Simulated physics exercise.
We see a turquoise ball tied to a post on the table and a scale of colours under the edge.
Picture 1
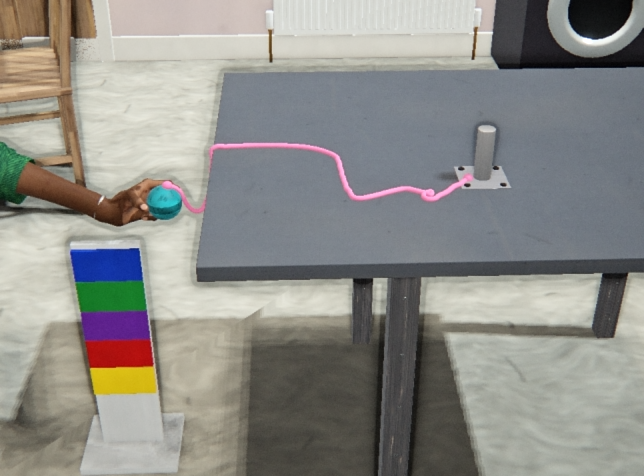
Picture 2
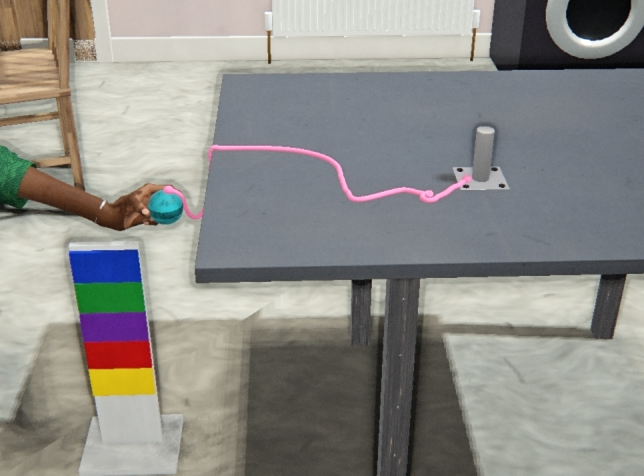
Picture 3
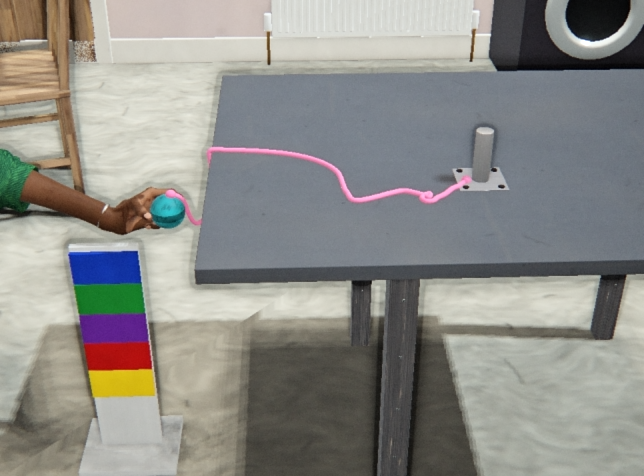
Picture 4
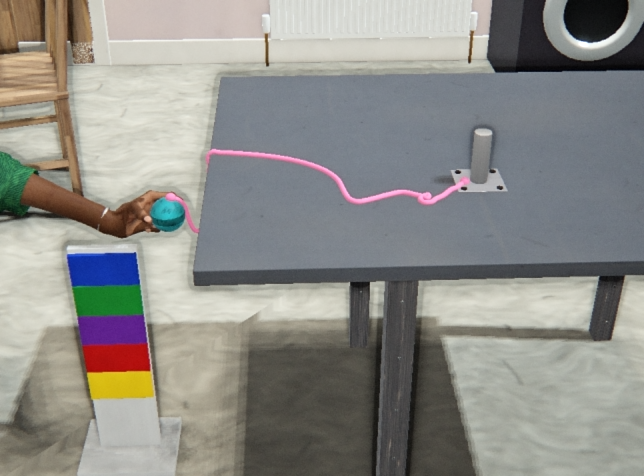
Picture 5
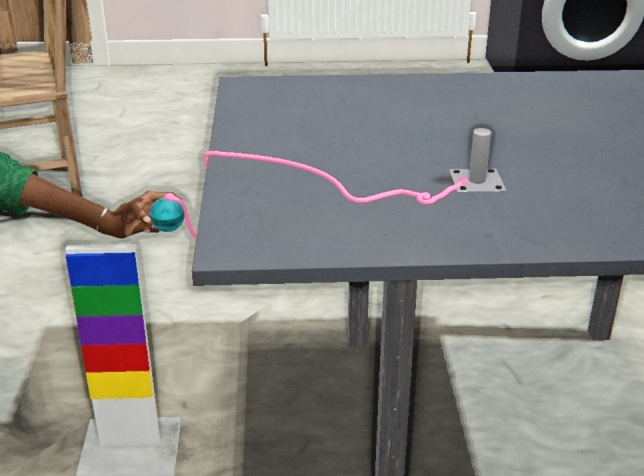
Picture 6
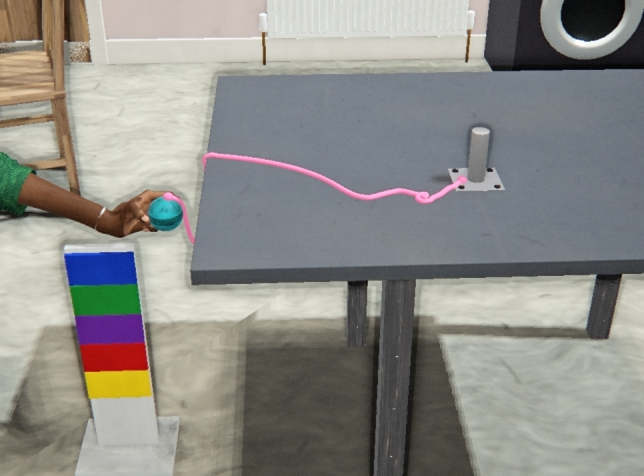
The footage shows a hand holding a turquoise ball beside a table, above a striped colour scale, with a pink cord running to a post. The hand and ball barely move while the cord shifts slightly, its curves gradually smoothing.
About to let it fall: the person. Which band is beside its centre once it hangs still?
The yellow band.
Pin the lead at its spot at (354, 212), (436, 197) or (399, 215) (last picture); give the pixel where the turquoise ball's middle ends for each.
First try around (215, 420), second around (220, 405), third around (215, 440).
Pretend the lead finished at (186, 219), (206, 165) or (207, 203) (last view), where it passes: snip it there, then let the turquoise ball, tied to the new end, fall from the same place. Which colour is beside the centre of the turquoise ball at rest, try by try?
Results, first to last: Red; blue; green.
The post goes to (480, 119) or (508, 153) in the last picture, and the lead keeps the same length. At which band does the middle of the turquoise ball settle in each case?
For the first try, red; for the second, red.
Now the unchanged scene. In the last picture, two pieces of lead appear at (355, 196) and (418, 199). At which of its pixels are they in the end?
One ends up around (295, 177), the other around (390, 178).
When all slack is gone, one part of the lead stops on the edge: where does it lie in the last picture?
Look near (285, 166).
Early on, ball near (192, 374); level with yellow.
Midway, ball near (244, 401); level with yellow.
Near the end, ball near (204, 395); level with yellow.
Finally, ball near (228, 403); level with yellow. Its middle rests at the yellow band.
